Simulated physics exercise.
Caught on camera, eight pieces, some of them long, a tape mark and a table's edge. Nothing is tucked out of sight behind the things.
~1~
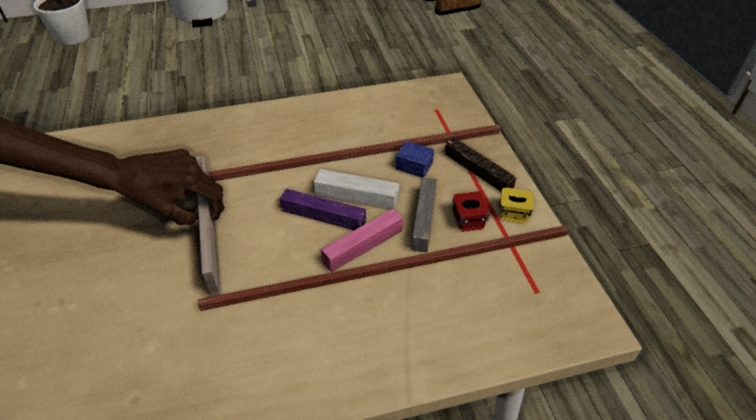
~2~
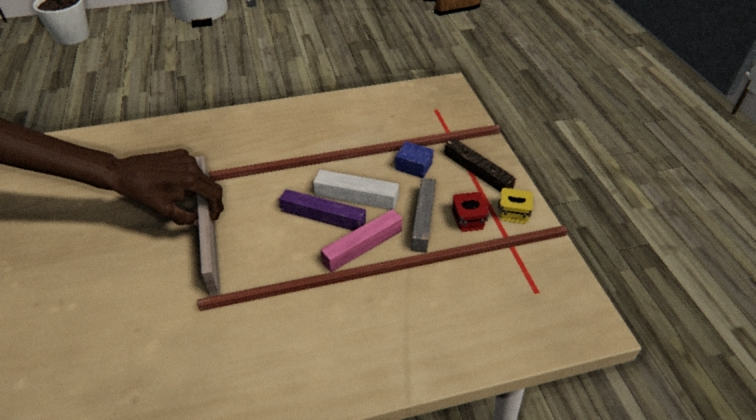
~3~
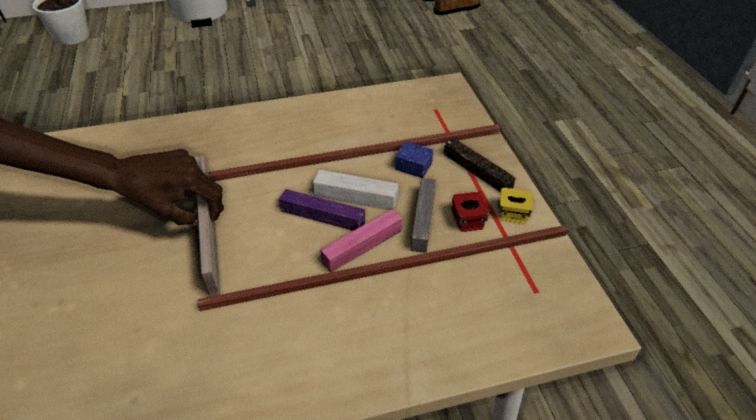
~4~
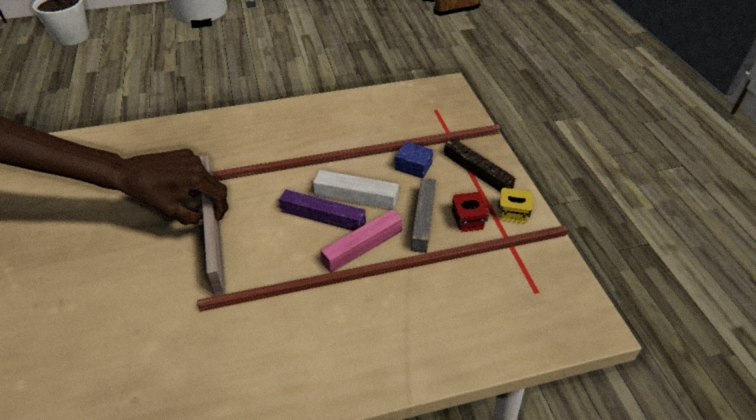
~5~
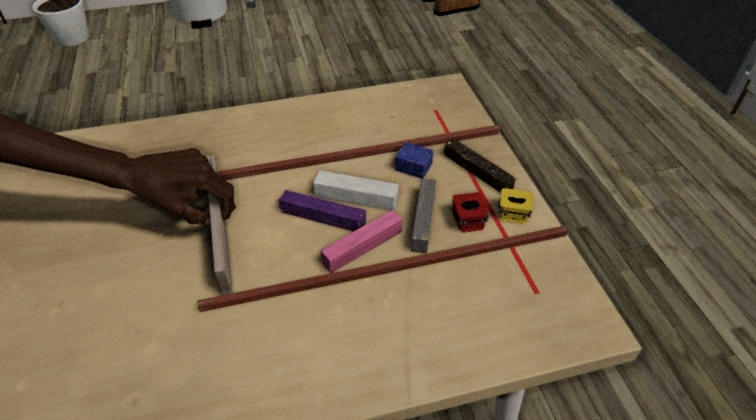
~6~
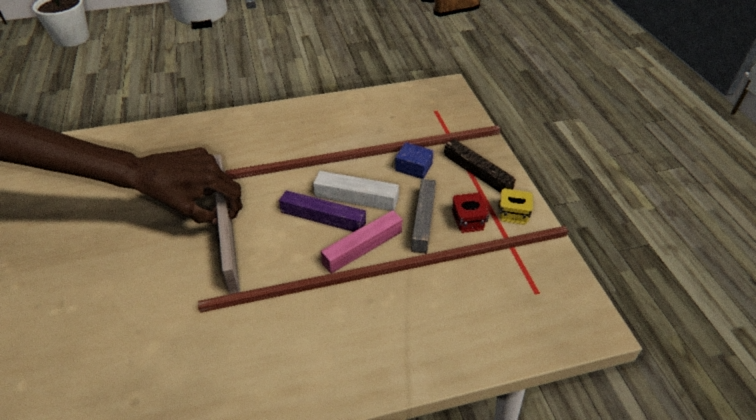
In a room with a grey-brown plank floor, a pale wooden table is seen from above at an angle by a still camera. Between two reddish-brown rails lie purple, white, pink and grey bars and a blue block, with red and yellow cases and a black bar near a thin red line at right. A hand at left holds an upright board, at first almost still, then slides it slightly rightward, touching none of the pieces.
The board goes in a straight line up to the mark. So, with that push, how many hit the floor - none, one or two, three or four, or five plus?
I'd say three or four.
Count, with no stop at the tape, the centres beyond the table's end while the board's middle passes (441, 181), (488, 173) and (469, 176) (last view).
Over the end: 2, 4, 4.
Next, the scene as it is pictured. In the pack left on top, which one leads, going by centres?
Going by centres, it is the pink stick.
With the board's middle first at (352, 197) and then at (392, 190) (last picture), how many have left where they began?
That makes 5 at the first spot and 7 at the second.
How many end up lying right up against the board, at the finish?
At rest, 3 are in contact.
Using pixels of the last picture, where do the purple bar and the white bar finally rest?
In the last picture, roughly (506, 186) and (498, 163).
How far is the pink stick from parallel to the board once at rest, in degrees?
Misalignment: Close to 85°.
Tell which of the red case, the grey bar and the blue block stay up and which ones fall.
The red case ends up below; the grey bar ends up below; and the blue block stays put.
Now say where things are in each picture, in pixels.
The first frame shows yellow case (516, 206); black bar (479, 165); red case (470, 212); board (207, 222); tape (479, 187).
The second frame shows black bar (479, 165); pink stick (363, 240).
The third frame shows red case (469, 212); grey bar (424, 214).
The fourth frame shows yellow case (515, 207); blue block (414, 160).
The fifth frame shows black bar (478, 166); board (218, 221).
The sixth frame shows yellow case (515, 207); black bar (479, 166); red case (469, 213); board (225, 221); tape (478, 188).
Soon after, none off yet; yellow case at rest near (515, 207); black bar at rest near (479, 166); red case at rest near (469, 213).
Then, none off yet; yellow case moved about its own width near (532, 201); black bar at rest near (479, 166); red case moved about its own width near (499, 205).
Further on, one off so far; yellow case falling near (533, 333); black bar moved a little near (499, 159); red case tipped a little near (553, 188).
At rest, the number that fall off is three or four; fallen, grey bar, red case, black bar and yellow case.
